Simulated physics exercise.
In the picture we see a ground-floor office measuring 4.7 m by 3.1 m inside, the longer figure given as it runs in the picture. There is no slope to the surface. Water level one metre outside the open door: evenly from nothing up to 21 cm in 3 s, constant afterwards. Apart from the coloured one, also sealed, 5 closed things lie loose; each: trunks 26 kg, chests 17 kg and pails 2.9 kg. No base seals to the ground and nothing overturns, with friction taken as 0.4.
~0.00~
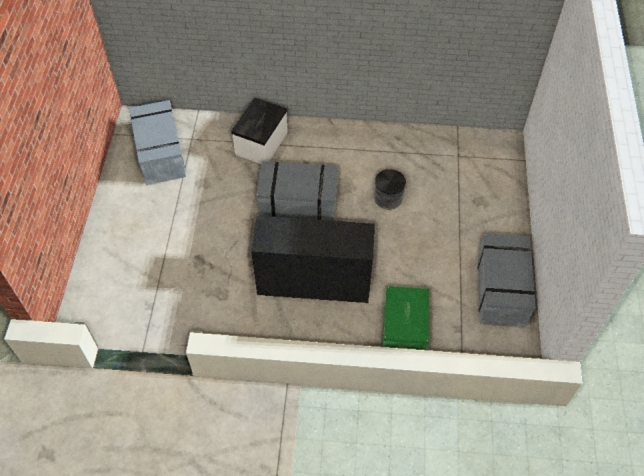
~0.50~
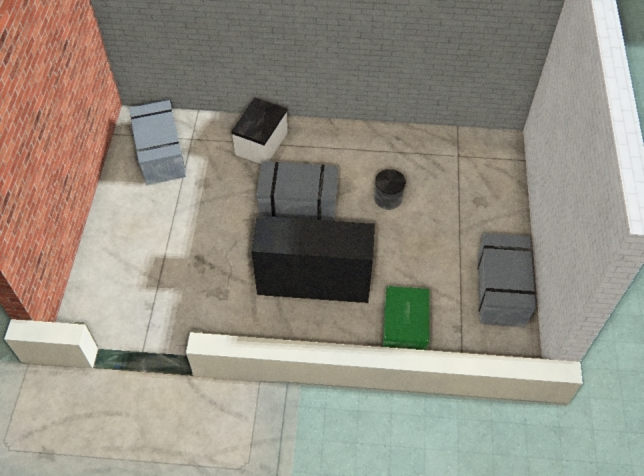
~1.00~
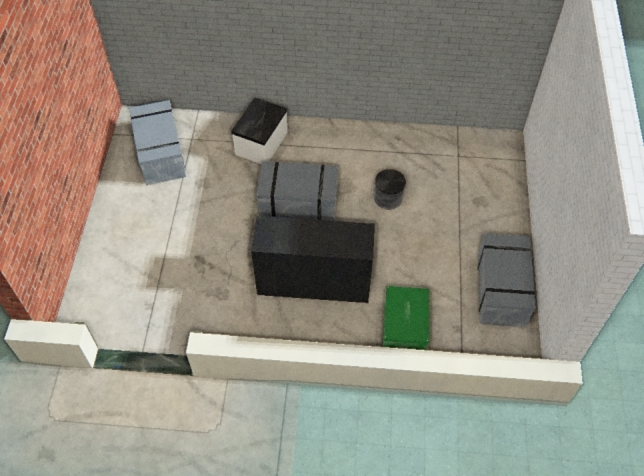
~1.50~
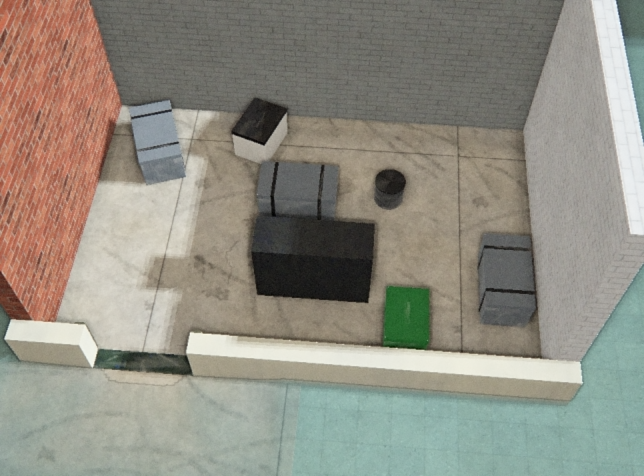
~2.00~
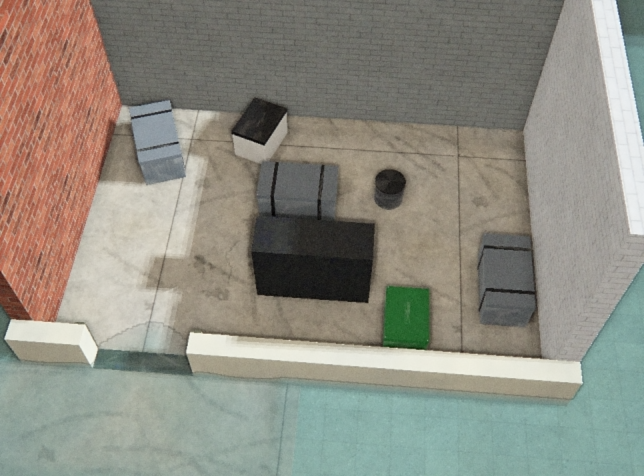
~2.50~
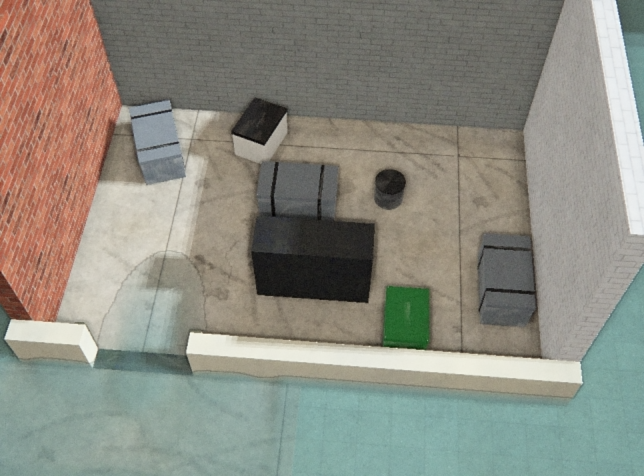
Shallow water spreading across the paving outside a walled room, then seeping through the doorway gap as boxes inside stay still.
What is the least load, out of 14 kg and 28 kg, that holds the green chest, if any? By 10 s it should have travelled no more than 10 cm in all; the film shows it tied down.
The least is 14 kg.
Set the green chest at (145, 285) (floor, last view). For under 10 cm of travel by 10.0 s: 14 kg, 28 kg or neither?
No load works.
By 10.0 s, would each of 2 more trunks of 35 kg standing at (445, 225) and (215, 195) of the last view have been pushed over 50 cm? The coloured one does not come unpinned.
In that order: Within it, beyond it.
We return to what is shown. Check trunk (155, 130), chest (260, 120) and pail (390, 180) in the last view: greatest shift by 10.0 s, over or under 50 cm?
Respectively: Exceeded, exceeded, exceeded.
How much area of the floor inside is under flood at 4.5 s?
That flooded area is roughly 6.5 m2.
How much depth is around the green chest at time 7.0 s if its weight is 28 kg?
About 1 cm.
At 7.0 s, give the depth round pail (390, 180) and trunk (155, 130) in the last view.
Around 2 cm and 12 cm.
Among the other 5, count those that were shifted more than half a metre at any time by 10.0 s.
The count comes to 4.
After 3.5 s the green chest would be 0 cm from its start with 14 kg and 0 cm from its start with 28 kg; 0 cm of water round it then.
After 4.5 s the green chest would be 0 cm from its start with 14 kg and 0 cm from its start with 28 kg; 0 cm of water round it then.
After 7.0 s the green chest would be 0 cm from its start with 14 kg and 0 cm from its start with 28 kg; 1 cm of water round it then.
After 10.0 s the green chest would be 0 cm from its start with 14 kg and 0 cm from its start with 28 kg; 4 cm of water round it then.
